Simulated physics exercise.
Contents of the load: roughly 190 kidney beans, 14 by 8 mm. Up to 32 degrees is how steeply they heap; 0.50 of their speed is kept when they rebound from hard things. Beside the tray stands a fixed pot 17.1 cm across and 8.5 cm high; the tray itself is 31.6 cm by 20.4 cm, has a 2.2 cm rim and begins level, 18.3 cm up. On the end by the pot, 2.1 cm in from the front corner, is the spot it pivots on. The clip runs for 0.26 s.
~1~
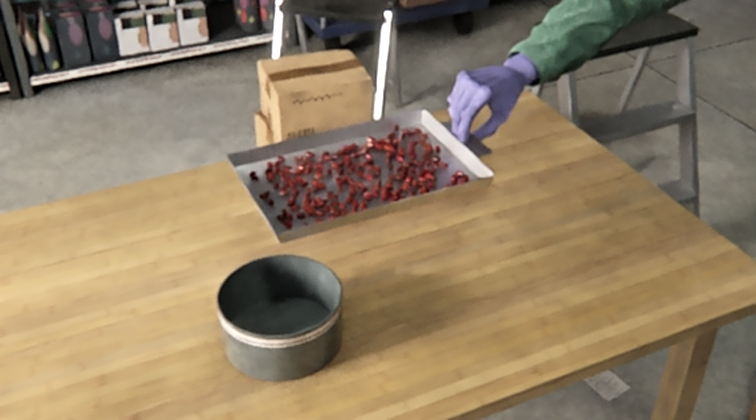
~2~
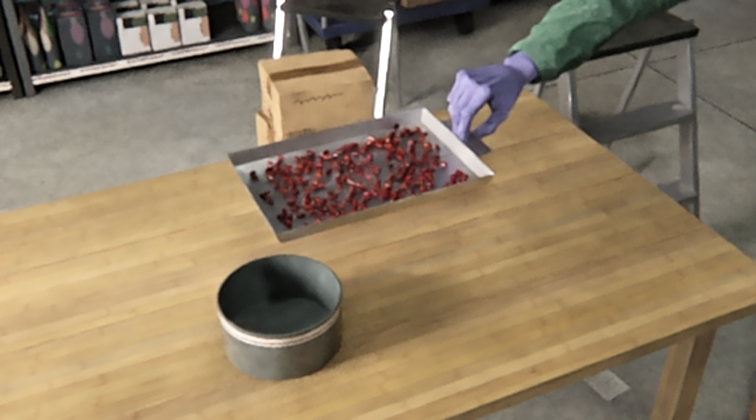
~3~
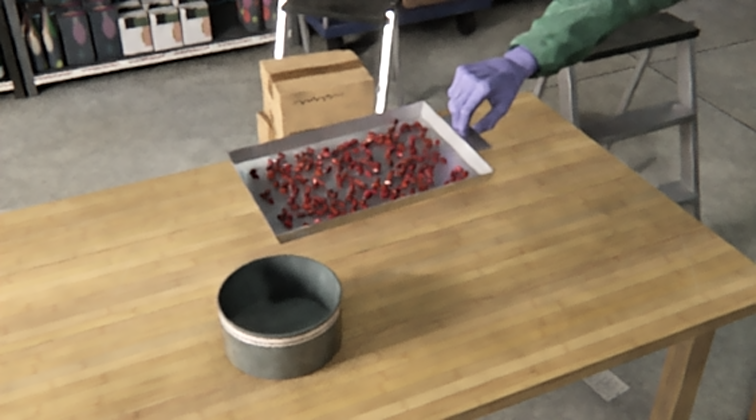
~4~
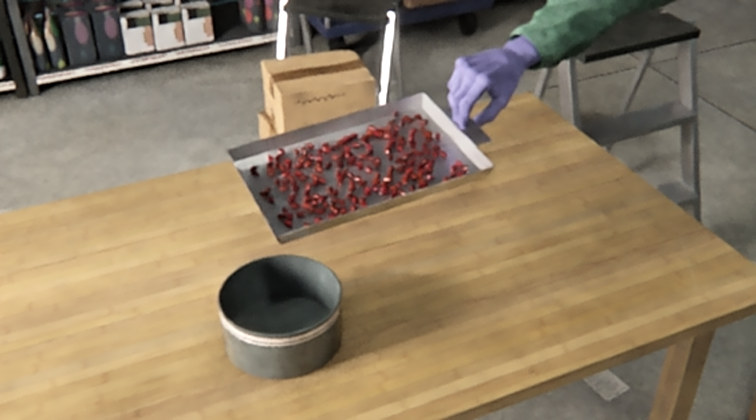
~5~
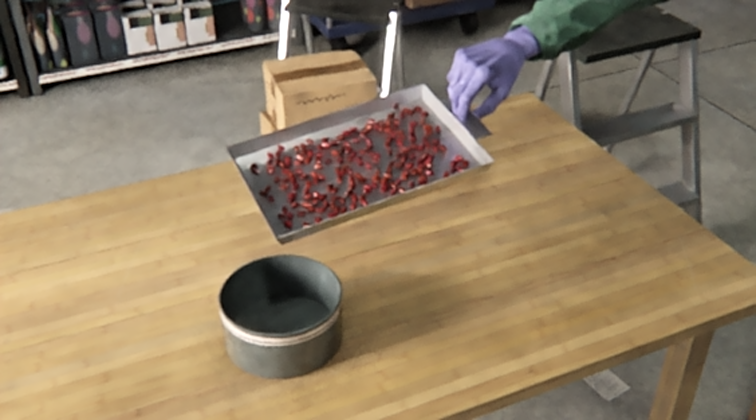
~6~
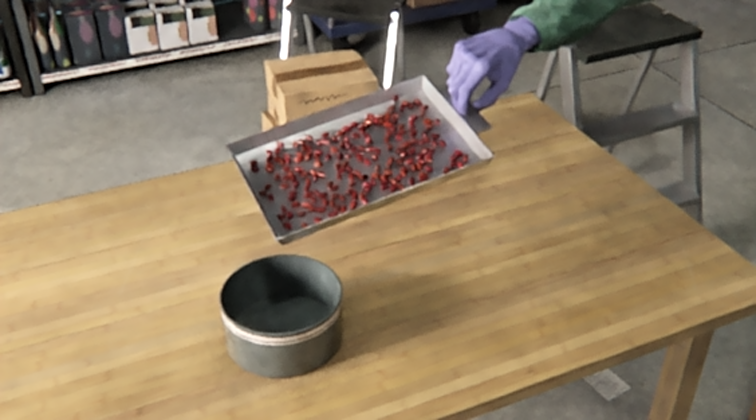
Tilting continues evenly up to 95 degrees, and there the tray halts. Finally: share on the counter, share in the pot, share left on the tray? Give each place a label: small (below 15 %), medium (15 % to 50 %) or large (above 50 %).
Shares by place: Counter small, pot large, tray small.
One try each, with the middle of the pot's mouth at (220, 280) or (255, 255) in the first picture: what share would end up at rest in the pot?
Around 5 per cent, then around 0 per cent.
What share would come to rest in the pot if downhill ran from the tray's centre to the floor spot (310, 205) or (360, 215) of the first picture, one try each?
About 90 per cent on the first try and 55 per cent on the second.
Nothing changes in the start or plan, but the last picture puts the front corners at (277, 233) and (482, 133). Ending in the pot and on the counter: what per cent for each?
You'd end with pot at 60 and counter at 40.
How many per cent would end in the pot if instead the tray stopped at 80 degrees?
Pot share: About 95 per cent.
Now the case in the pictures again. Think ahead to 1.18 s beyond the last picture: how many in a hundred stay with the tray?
About 60% of the load.
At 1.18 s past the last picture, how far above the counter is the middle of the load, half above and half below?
I'd put it near 20 cm.
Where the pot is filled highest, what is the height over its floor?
Roughly 2.5 centimetres.
Then, 0.71 s after the last picture, tilt 51 degrees; the tray holds 100 %, the pot 0 %.
Then, 1.18 s after the last picture, tilt 77 degrees; the tray holds 60 %, the pot 25 %.
Then, 1.72 s after the last picture, tilt 95 degrees; the tray holds 0 %, the pot 95 %.
In the end, counter 5 %, pot 95 %, tray 0 %.
